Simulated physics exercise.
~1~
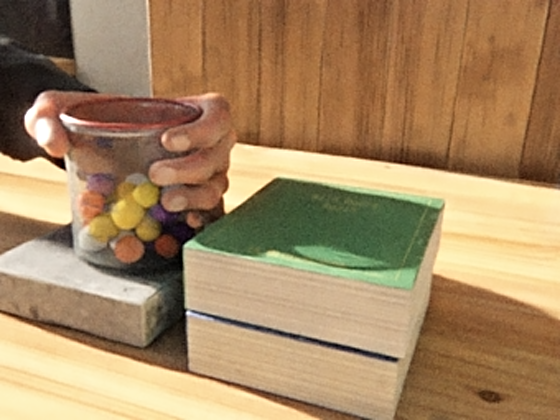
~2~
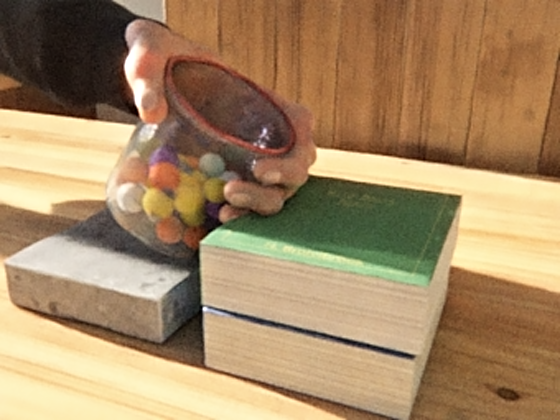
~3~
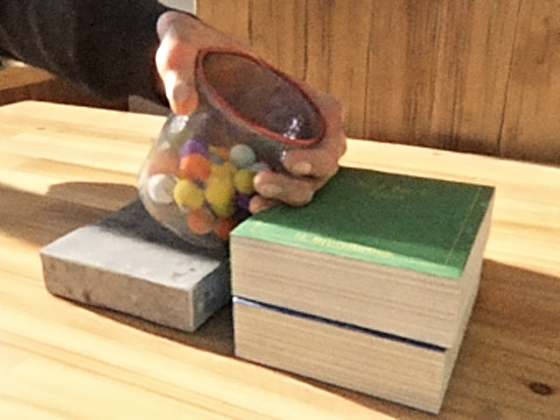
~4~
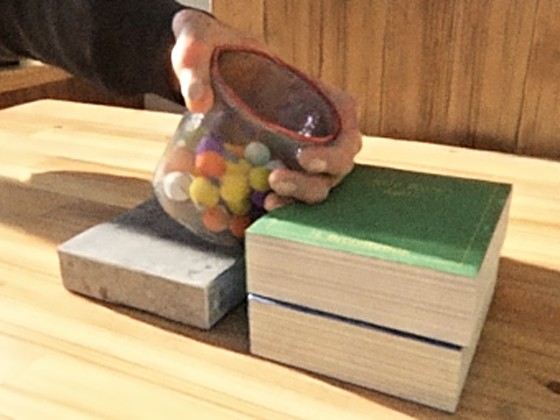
A hand in a dark sleeve grips a clear, open beaker with a reddish rim, half filled with small colourful balls, on a sunlit wooden table seen from slightly above. The beaker first stands upright on a flat grey block at the left, beside a thick pile of books with a green cover on top. The hand tips the beaker to the right until its side leans on the edge of the pile. The view shifts slightly left while the hand holds it there. The beaker stays tilted against the books, with all the balls still inside.
